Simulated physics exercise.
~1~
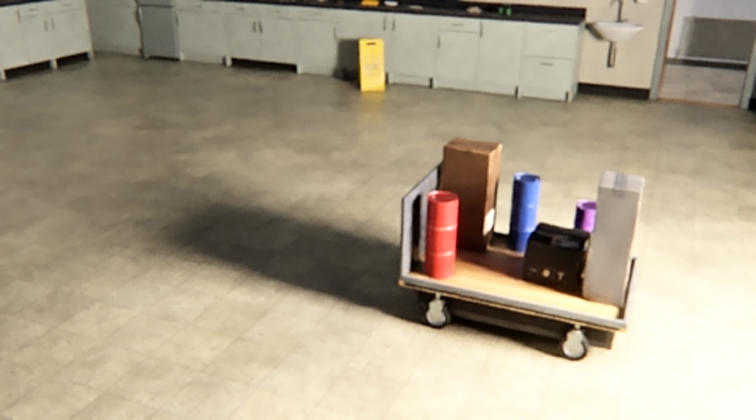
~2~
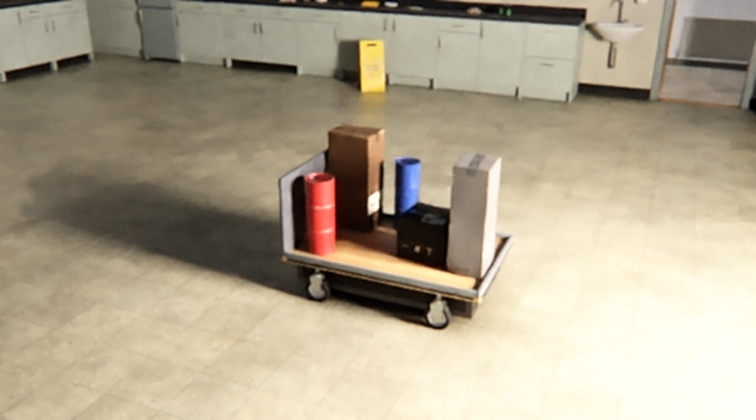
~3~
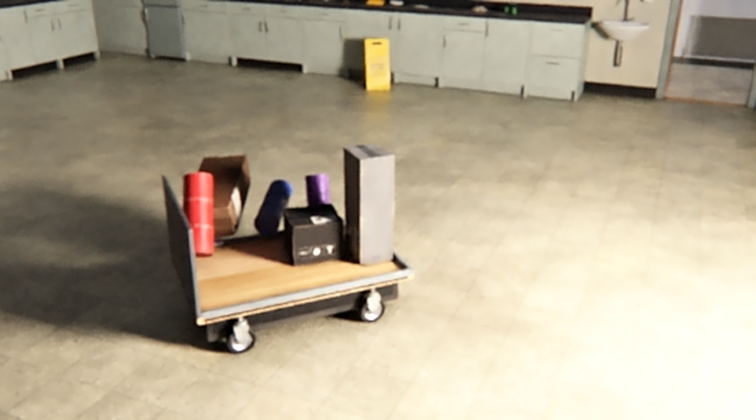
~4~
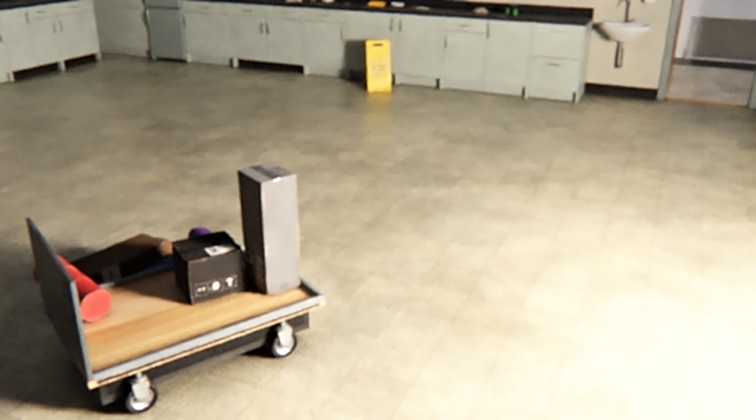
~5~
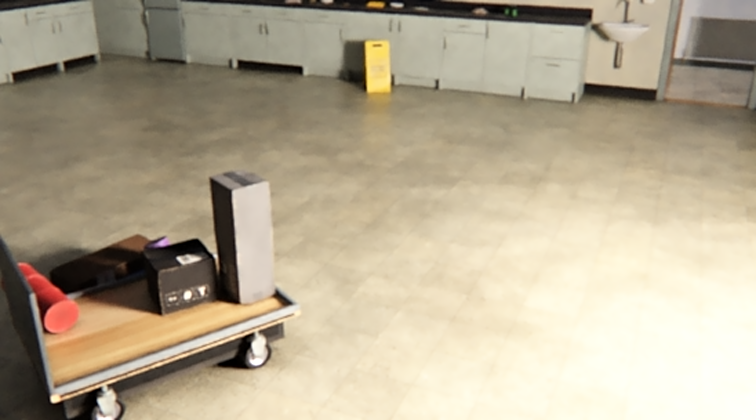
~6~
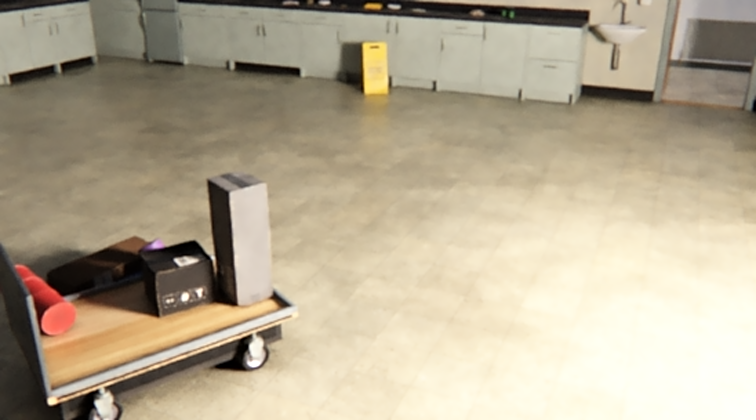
Loaded platform cart rolling left and turning across a tiled floor, its brown box and canisters toppling before it stops, grey box upright.
